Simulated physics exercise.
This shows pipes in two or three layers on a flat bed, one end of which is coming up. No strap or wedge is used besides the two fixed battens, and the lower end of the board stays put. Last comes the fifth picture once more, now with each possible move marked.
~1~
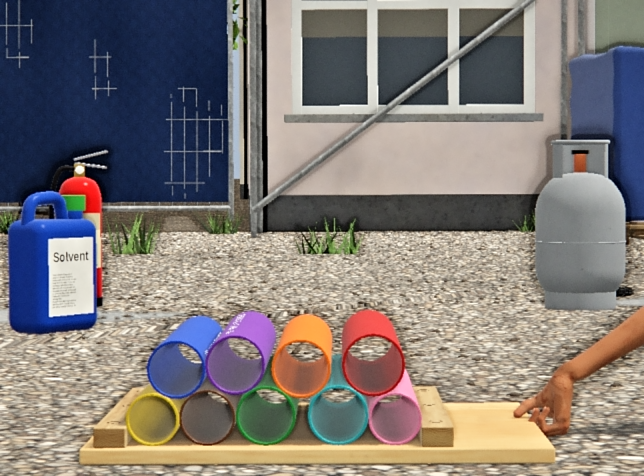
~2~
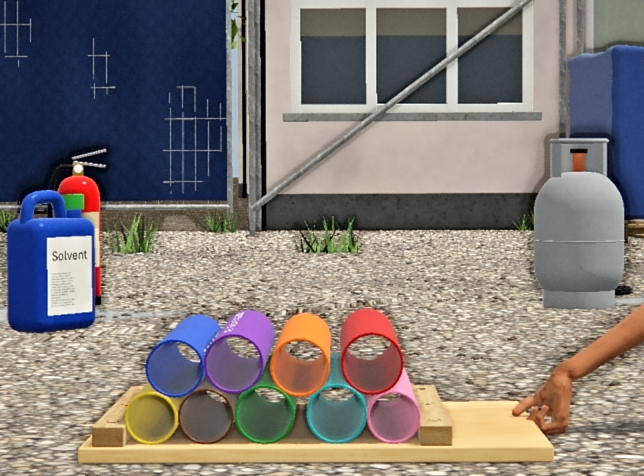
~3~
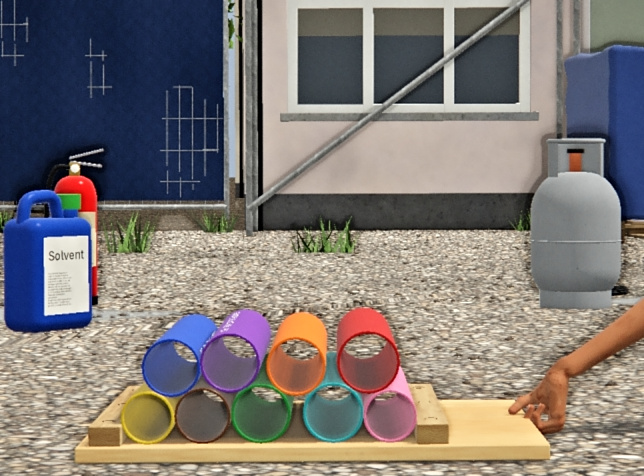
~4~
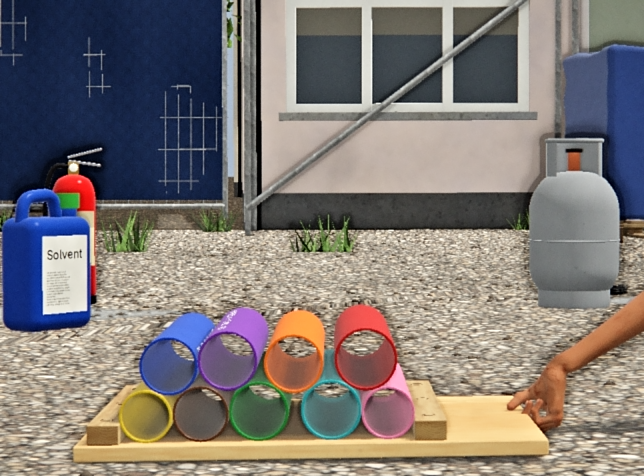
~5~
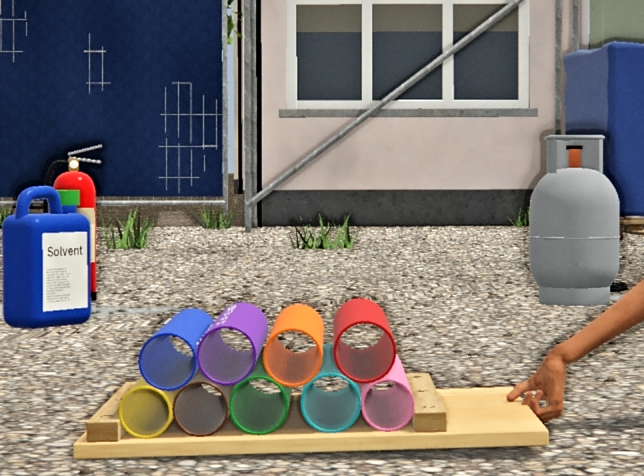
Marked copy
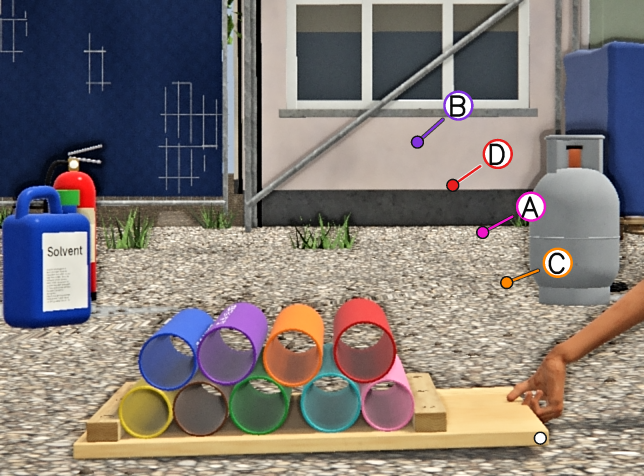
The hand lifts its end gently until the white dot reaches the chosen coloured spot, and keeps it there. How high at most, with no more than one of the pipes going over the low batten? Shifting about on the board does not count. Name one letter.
The last mark within the limit is C.
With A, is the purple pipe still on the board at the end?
No, with A.
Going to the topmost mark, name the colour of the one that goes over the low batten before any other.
First is the blue one.
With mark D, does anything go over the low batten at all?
Yes, at D.
On the copy, A at (483, 232); B at (417, 142); C at (507, 283); D at (453, 186); the white dot at (540, 438).
On C. First, board at 15°.
Then, board at 21°.
Finally, board at 21°, one over the low batten (blue).
By contrast, A two over the low batten (blue, purple); B four over the low batten (orange, red, blue, purple); D four over the low batten (orange, red, blue, purple).
